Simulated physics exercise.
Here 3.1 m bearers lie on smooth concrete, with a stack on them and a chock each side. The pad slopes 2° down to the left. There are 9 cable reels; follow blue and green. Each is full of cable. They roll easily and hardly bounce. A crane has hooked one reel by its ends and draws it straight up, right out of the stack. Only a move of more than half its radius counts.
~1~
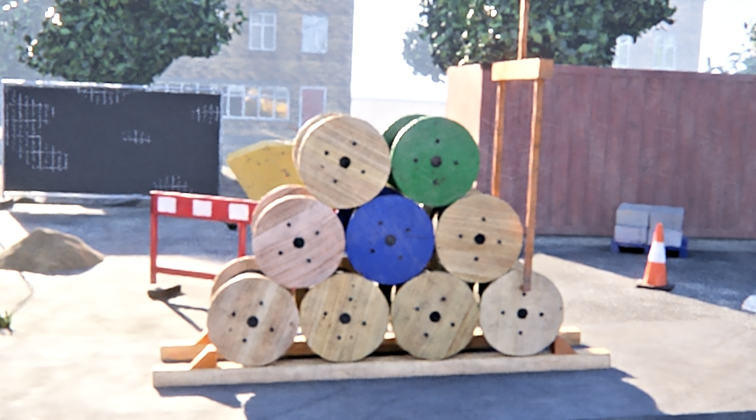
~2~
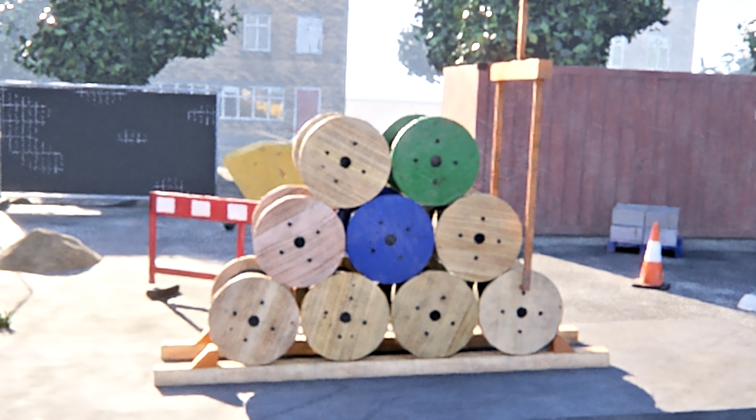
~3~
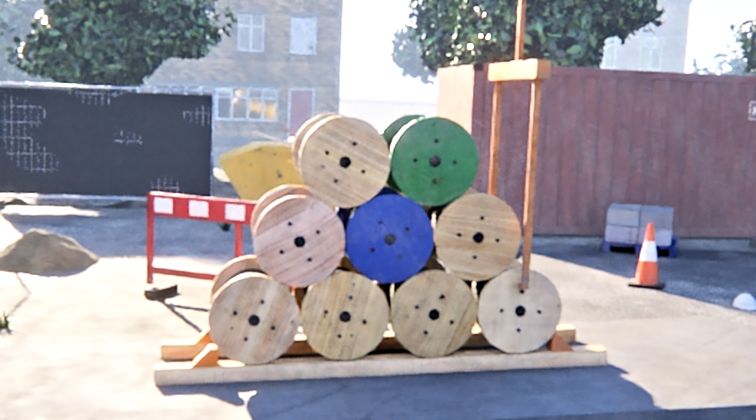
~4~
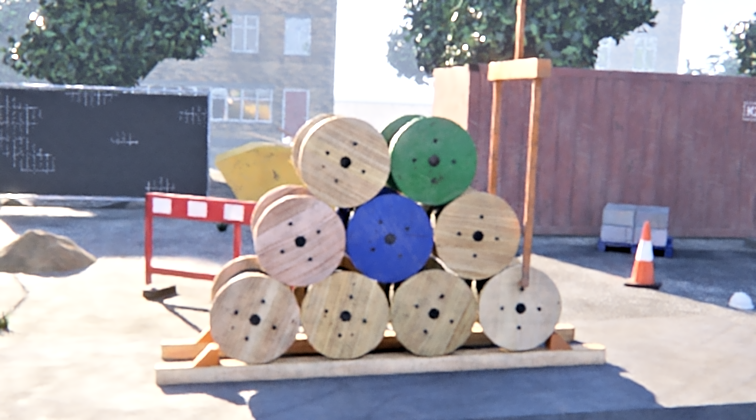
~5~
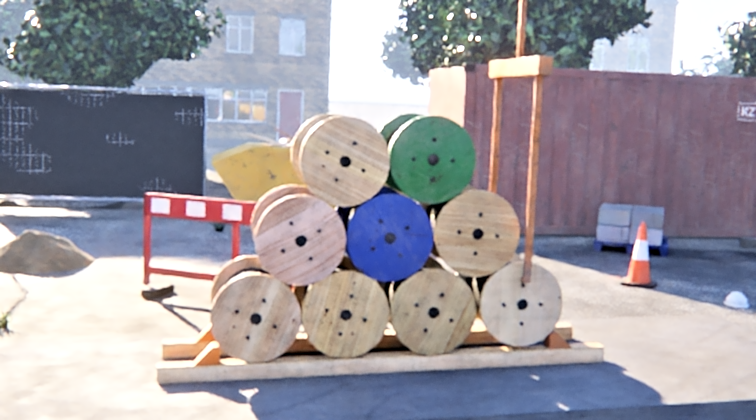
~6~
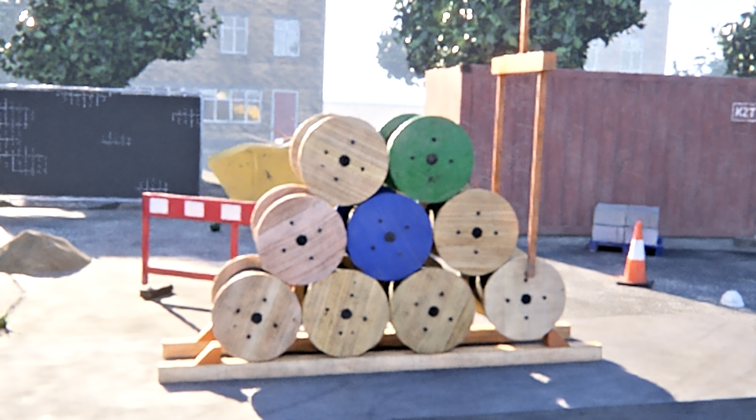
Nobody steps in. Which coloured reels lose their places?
Blue is not dislodged. Green moves out of place.
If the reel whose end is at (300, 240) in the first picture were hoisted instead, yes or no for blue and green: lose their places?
Then blue no, green no.
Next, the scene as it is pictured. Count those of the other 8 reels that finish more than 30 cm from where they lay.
2 of them.
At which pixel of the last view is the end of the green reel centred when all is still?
Near (476, 235).
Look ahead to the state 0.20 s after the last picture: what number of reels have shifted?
By then 0.
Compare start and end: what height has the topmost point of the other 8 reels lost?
About 0 cm.
Then, 0.2 s after the last picture, blue is where it was; green is where it was; 0 of the other 8 have shifted.
Then, 0.5 s after the last picture, green is 4 cm further right and 2 cm lower; no change for blue; 0 of the other 8 have shifted.
Then, 0.7 s after the last picture, green is 7 cm further right and 4 cm lower; no change for blue; 0 of the other 8 have shifted.
Then, 1.0 s after the last picture, green is 19 cm further right and 16 cm lower; no change for blue; 2 of the other 8 have shifted.
At rest (1.5 s after the last picture), blue is where it was; green is 32 cm further right and 51 cm lower; 2 of the other 8 have shifted.
